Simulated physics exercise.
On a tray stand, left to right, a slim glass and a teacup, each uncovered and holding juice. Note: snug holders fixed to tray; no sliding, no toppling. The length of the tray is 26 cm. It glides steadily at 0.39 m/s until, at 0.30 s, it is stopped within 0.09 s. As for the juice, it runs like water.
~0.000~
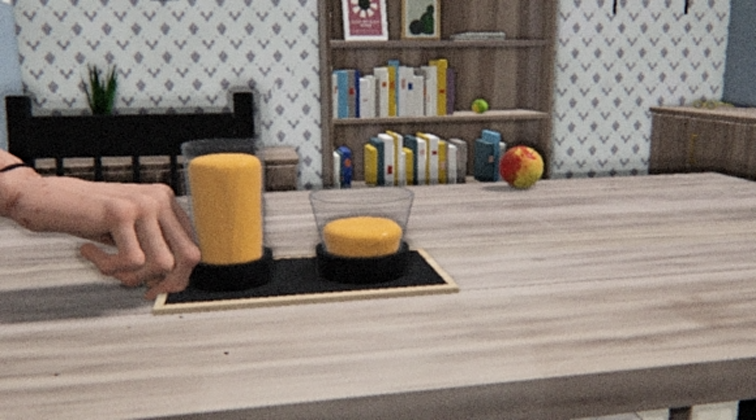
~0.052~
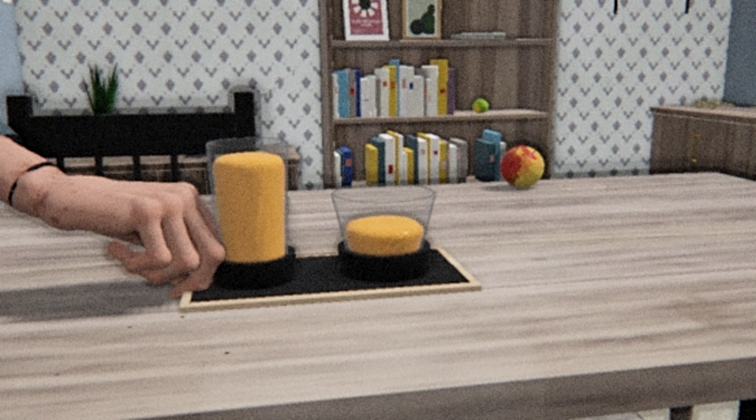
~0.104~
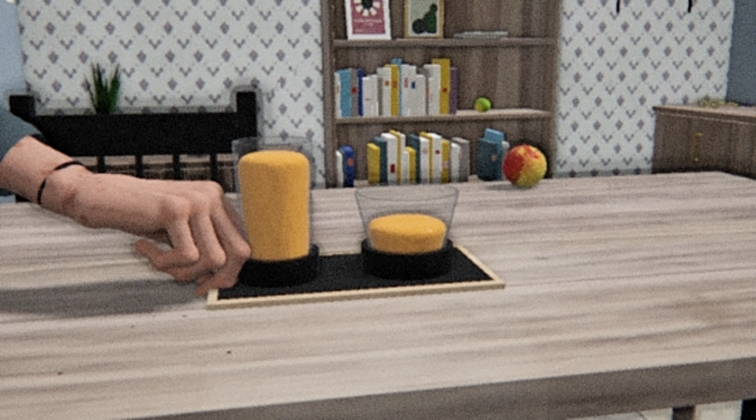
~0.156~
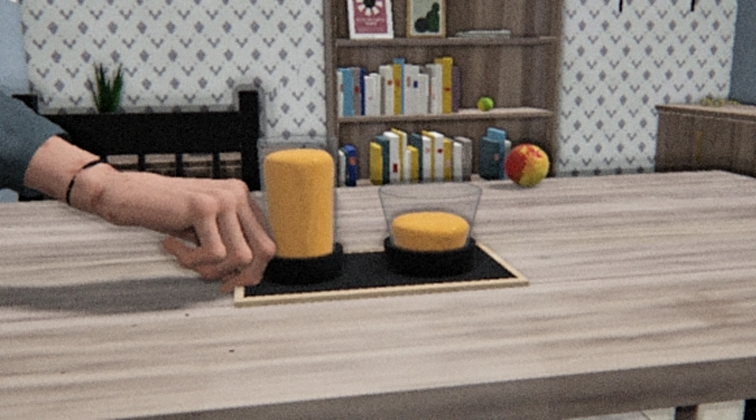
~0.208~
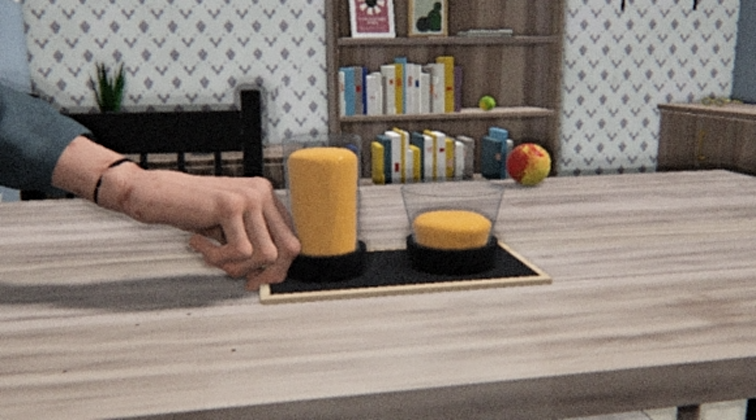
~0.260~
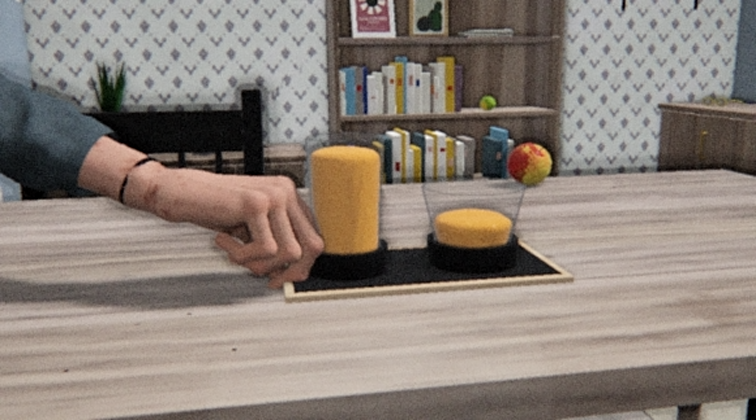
A black tray with a pale rim slides across a wooden table in a room with patterned wallpaper and a bookshelf, seen from the front and slightly above. On it stand a tall, slim glass of orange juice at left and a wider, shallower clear cup of juice at right, with a red-and-yellow ball-like object behind. A hand at its left end moves it steadily rightward, while the view drifts very slightly.
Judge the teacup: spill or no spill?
It is going to be okay.
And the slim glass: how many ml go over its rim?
Measured volume: Approx. 2 ml.
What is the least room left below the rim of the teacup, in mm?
Roughly 3 mm.
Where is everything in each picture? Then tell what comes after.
In the first picture, it has moved 0.0 cm; in the slim glass the surface runs from (189, 160) to (261, 158), rim (262, 145); in the teacup the surface runs from (322, 227) to (400, 223), rim (412, 194); the juice in the teacup stands 31 mm below the rim.
In the second picture, it has moved 2.0 cm; in the teacup the surface runs from (344, 226) to (421, 222).
In the third picture, it has moved 4.1 cm; in the teacup the surface runs from (367, 225) to (443, 221).
In the fourth picture, it has moved 6.1 cm; in the teacup the surface runs from (390, 223) to (465, 218).
In the fifth picture, it has moved 8.1 cm; in the teacup the surface runs from (413, 221) to (487, 217).
In the sixth picture, it has moved 10.1 cm; in the slim glass the surface runs from (309, 153) to (377, 151); in the teacup the surface runs from (433, 219) to (507, 216).
Then, 0.35 s in, the tray moves at 0.13 m/s; losses from the left are 0, 0 ml.
Then, 0.45 s in, the tray moves at 0.00 m/s; losses from the left are 2, 0 ml.
Then, 0.54 s in, the tray moves at 0.00 m/s; losses from the left are 2, 0 ml.
Then, 0.64 s in, the tray moves at 0.00 m/s; losses from the left are 2, 0 ml.
Finally, losses from the left are 2, 0 ml.
